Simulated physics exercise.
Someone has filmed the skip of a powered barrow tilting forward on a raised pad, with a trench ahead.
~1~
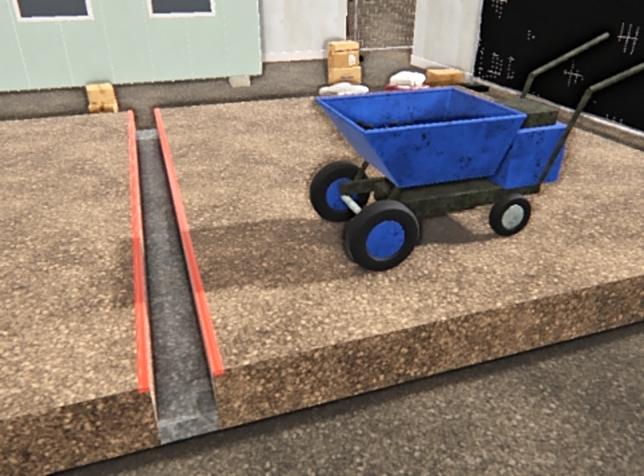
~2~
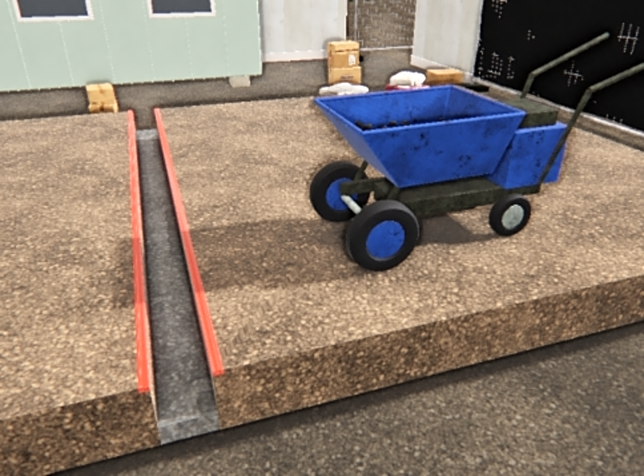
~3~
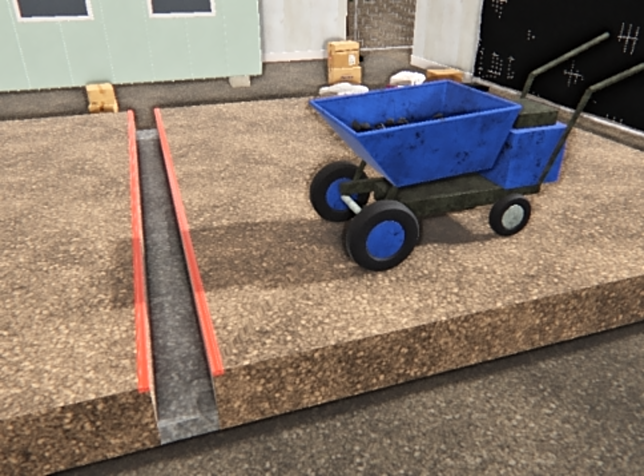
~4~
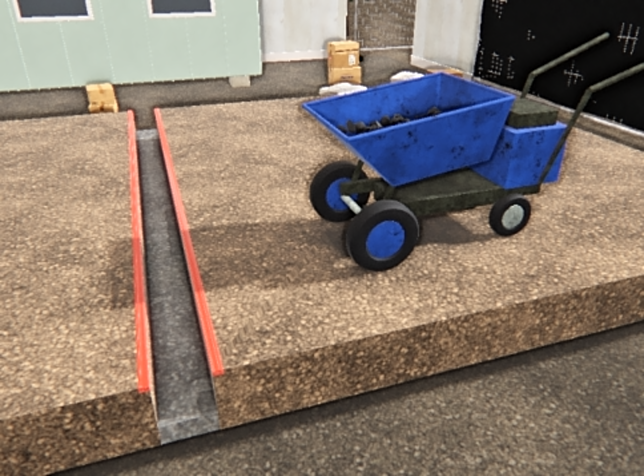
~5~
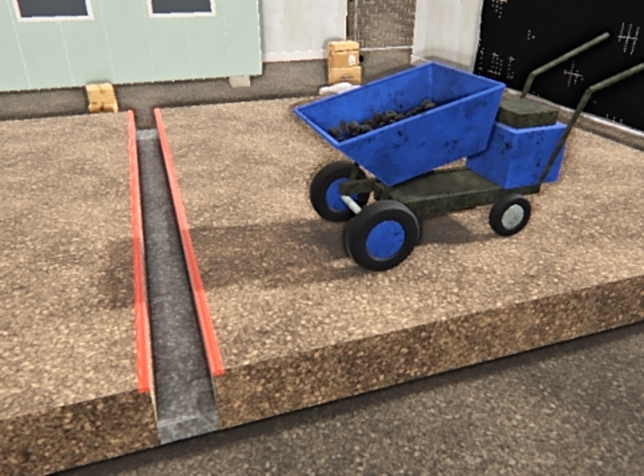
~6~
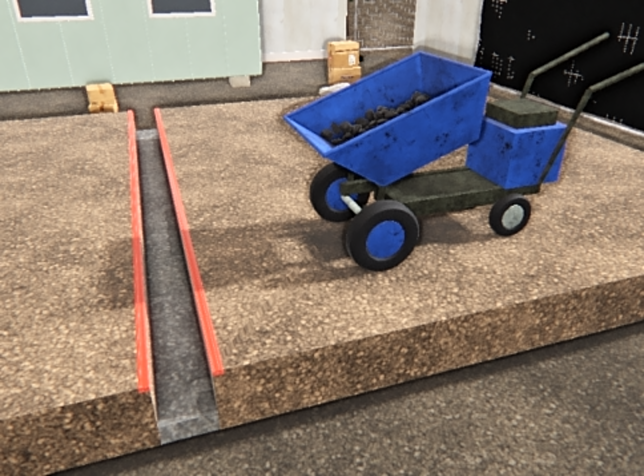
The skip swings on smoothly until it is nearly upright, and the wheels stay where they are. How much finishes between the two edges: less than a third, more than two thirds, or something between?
In the trench: Less than a third.
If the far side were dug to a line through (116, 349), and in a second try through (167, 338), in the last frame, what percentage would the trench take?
In turn 20 and 20 in a hundred.
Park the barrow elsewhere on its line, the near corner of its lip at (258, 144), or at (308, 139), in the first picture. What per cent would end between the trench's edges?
The first gives 60 %, the second 90 %.
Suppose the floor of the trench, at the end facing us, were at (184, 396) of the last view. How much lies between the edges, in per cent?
Near 20 %.
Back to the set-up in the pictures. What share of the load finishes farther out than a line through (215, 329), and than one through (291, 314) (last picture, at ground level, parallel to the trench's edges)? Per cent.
Near 20 % and 80 %.
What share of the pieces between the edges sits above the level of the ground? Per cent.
It comes to 0 per cent or so.
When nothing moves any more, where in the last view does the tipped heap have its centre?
Around (226, 261).
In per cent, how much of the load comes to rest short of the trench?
About 65 per cent.
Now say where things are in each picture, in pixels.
The first frame shows lip of the skip near (364, 133), level; top of the load near (404, 139), lumps of coal; first edge of the trench near (208, 330); far edge near (142, 343), the trench under half as wide as the skip, and about as deep as wide.
The second frame shows lip of the skip near (362, 134), level; top of the load near (410, 134).
The third frame shows lip of the skip near (356, 136), tipped barely; top of the load near (424, 134).
The fourth frame shows lip of the skip near (348, 140), tipped a little; top of the load near (437, 124).
The fifth frame shows lip of the skip near (337, 147), tipped a little; top of the load near (438, 122).
The sixth frame shows lip of the skip near (325, 155), tipped clearly; top of the load near (430, 114); first edge of the trench near (208, 330); far edge near (142, 343).
Shortly afterwards, skip tipped steeply; the whole lot in the skip.
Next, skip tipped right over; the bulk in the skip; near a quarter short of the trench.
Some moments later, skip tipped right over; near a quarter in the skip; near two thirds short of the trench; near a quarter in or heaped over the trench.
In the end, skip tipped right over; a little in the skip; near two thirds short of the trench; near a quarter in or heaped over the trench; none at all beyond it.
